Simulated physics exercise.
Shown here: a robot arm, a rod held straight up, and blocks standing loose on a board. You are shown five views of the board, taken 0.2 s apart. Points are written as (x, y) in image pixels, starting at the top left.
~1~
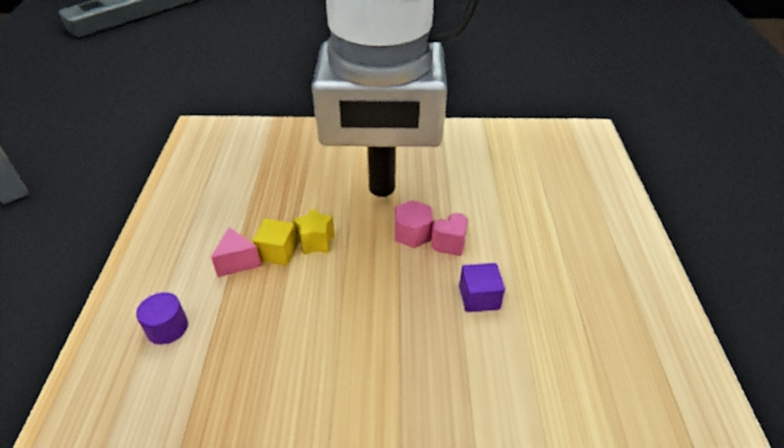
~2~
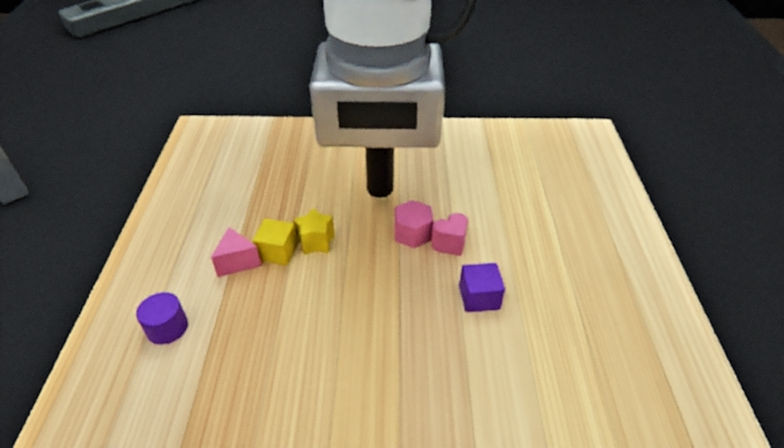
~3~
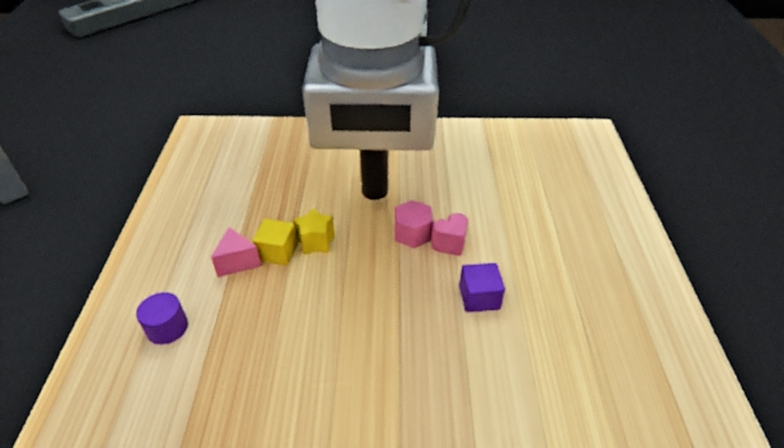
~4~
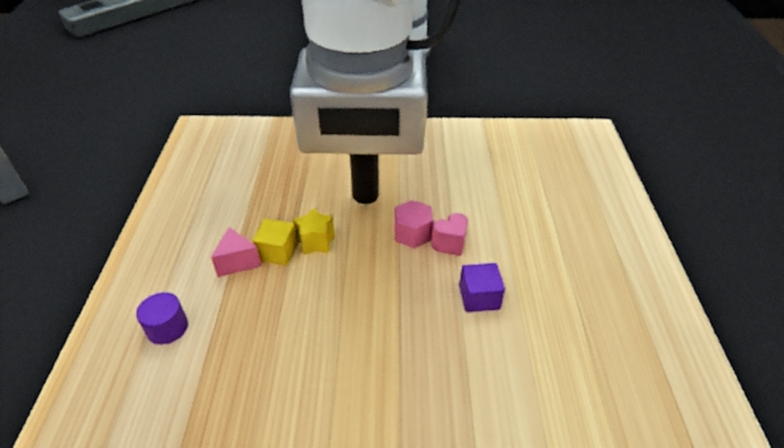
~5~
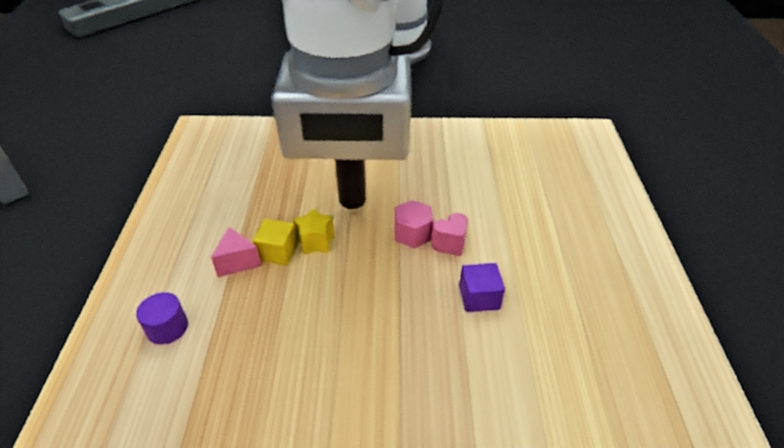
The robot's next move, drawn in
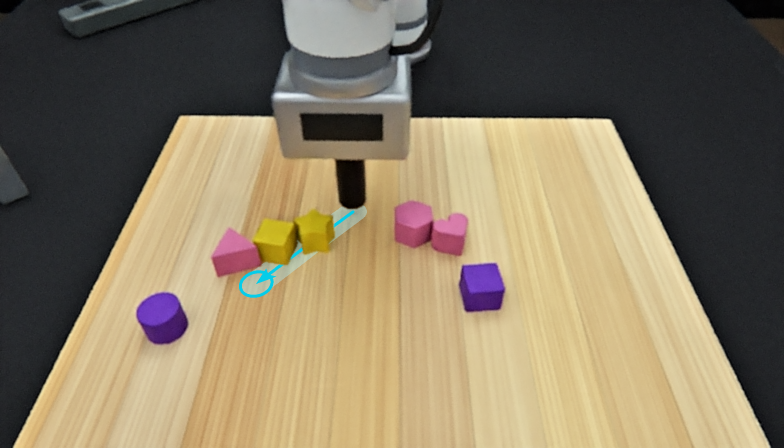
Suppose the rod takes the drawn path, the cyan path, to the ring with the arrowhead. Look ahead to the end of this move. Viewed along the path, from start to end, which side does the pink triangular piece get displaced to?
Right.
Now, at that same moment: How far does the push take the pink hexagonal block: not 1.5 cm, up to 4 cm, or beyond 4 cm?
It goes hardly anywhere, under 1.5 cm.
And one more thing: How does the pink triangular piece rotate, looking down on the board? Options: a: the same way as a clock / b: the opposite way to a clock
The one that fits is a, the same way as a clock.
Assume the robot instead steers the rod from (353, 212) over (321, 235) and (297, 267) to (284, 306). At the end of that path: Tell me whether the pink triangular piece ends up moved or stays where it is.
Moved.
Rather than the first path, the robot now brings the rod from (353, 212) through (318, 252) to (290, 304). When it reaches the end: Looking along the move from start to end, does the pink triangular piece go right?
Final answer: Yes.
The drawn path runs from (353, 212) to (256, 284).
What follows on the original path. One third of the way, rod at (322, 223); pink triangular piece at (225, 246), turned 15° clockwise; yellow square piece at (262, 237), turned 15° clockwise; yellow star block at (303, 232).
Two thirds of the way, rod at (288, 248); pink triangular piece at (213, 250), turned 45° clockwise; yellow square piece at (245, 253), turned 75° clockwise; yellow star block at (282, 261), turned 30° anticlockwise.
At the end, rod at (253, 273); pink triangular piece at (190, 254), turned 65° clockwise; yellow square piece at (214, 266), turned 95° clockwise; yellow star block at (271, 281), turned 75° anticlockwise; pink hexagonal block not moved.
